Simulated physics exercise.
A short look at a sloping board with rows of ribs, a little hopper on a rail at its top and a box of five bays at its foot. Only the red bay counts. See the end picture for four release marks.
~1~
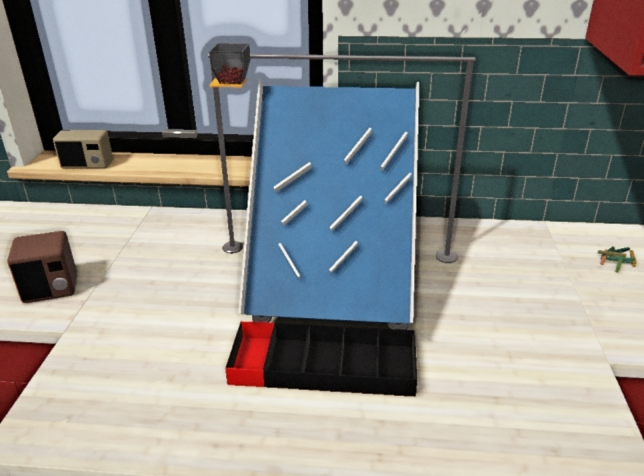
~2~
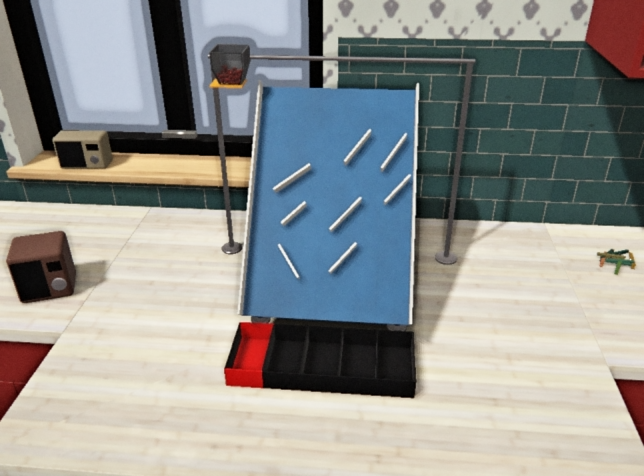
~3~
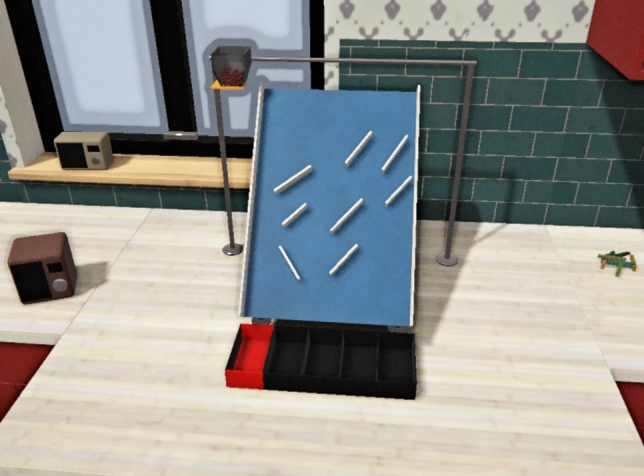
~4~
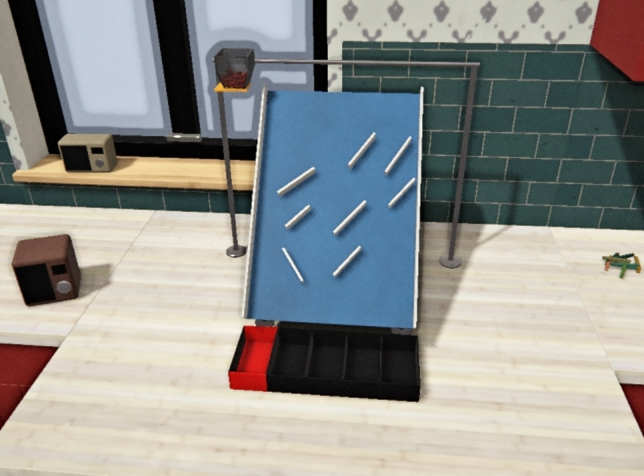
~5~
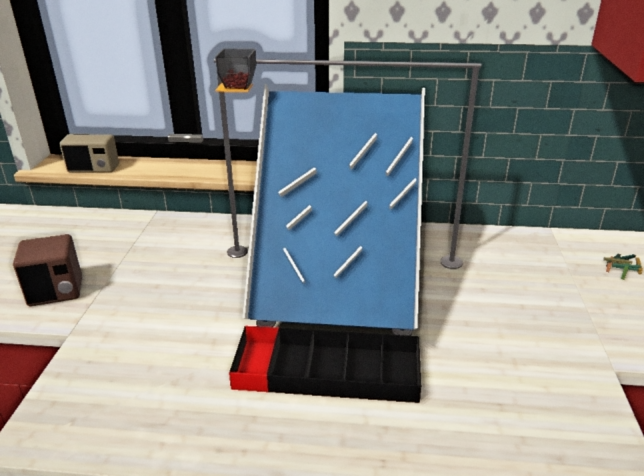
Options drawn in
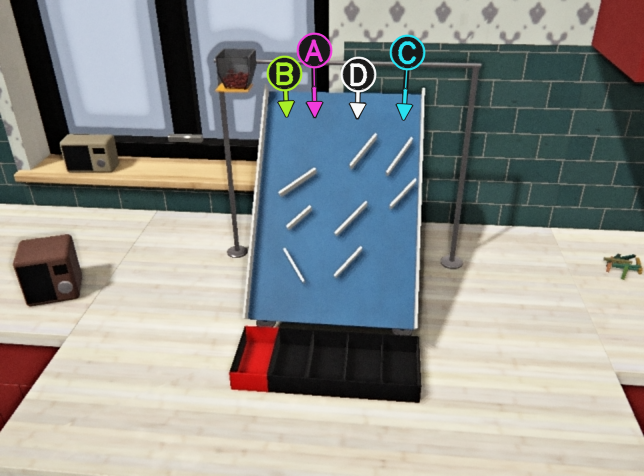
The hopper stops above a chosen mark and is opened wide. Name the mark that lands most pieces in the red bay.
The answer is mark B.
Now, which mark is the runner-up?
A.
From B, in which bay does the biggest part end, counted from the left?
The first from the left.
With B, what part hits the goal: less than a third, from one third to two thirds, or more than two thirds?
Mark B gives more than two thirds.
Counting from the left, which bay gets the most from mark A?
The first from the left.
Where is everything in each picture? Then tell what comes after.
Hopper at (232, 77), kidney beans, door shut, in the first picture.
Ribs (345, 161) to (370, 130), (381, 168) to (406, 134), (273, 189) to (310, 164), in the second picture.
Ribs (386, 203) to (411, 176), (282, 224) to (306, 204), (331, 231) to (362, 199), in the third picture.
Ribs (283, 248) to (302, 281), (334, 275) to (360, 246), in the fourth picture.
Red bay at (249, 381), number 1 of 5 from the left, in the fifth picture.
On the marked copy, mark A meets the board at (314, 111); mark B meets the board at (286, 111); mark C meets the board at (403, 114); mark D meets the board at (357, 112).
Choosing A, about two thirds in the red bay, about a third in other bays, a stray few outside the box.
Choosing B, nearly all in the red bay, a stray few outside the box.
Choosing C, none in the red bay, nearly all in other bays, a small part held on the board.
Choosing D, a stray few in the red bay, nearly all in other bays, a small part outside the box.
